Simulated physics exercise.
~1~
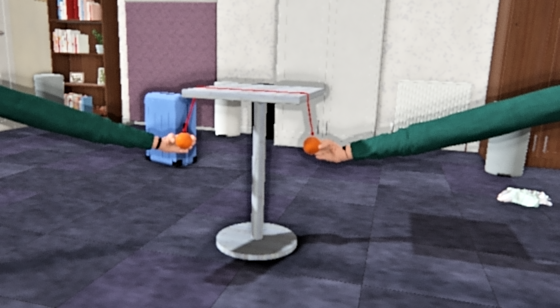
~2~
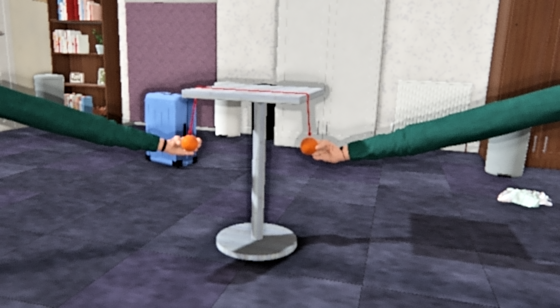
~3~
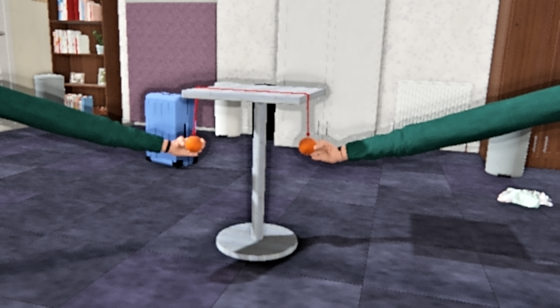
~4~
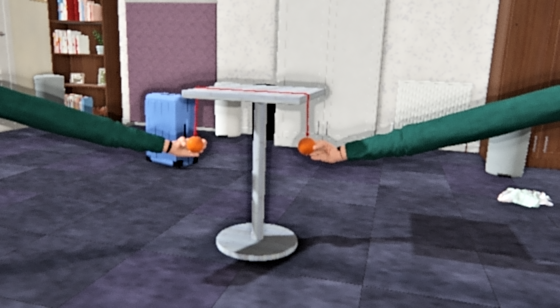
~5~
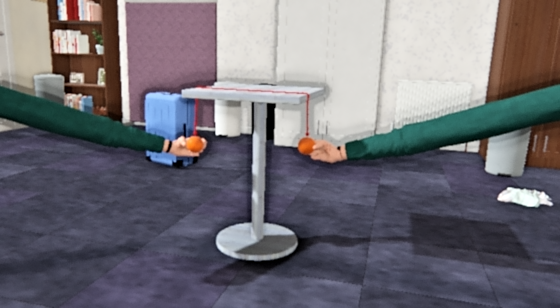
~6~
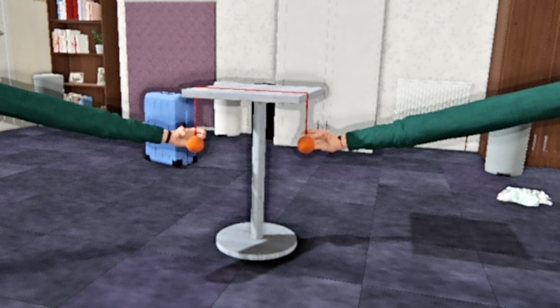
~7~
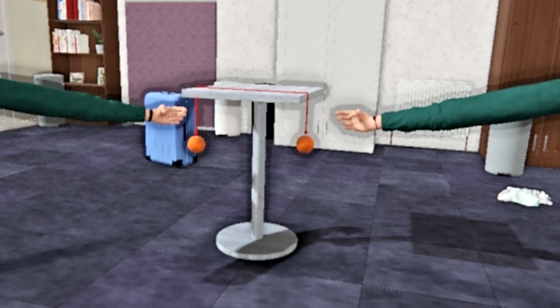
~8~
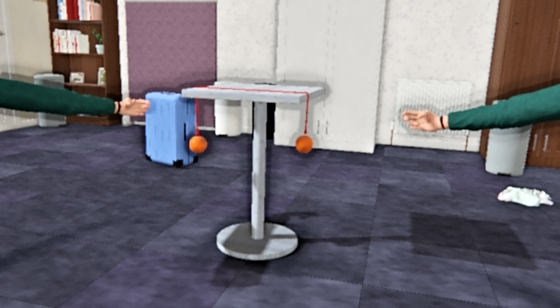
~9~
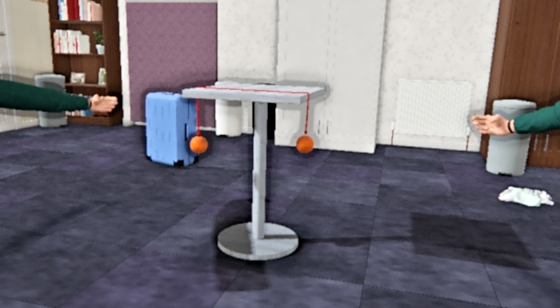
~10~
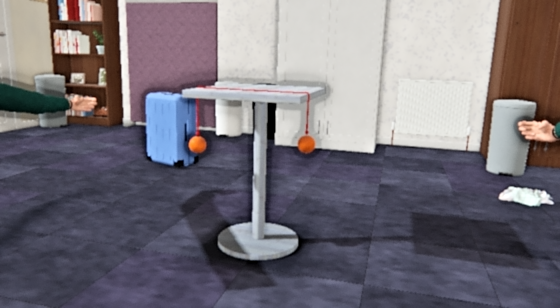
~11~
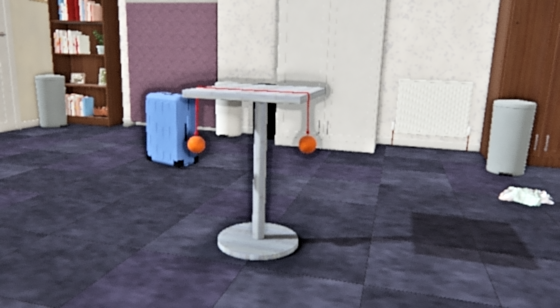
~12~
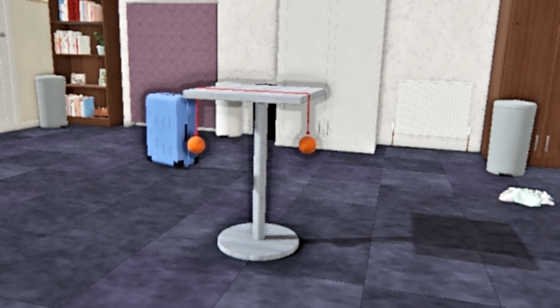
Two hands in green sleeves steadied a pair of oranges hanging from a red shoelace draped over a small grey table, then let go and drew back out of view, leaving both oranges dangling level, with neither one sinking.
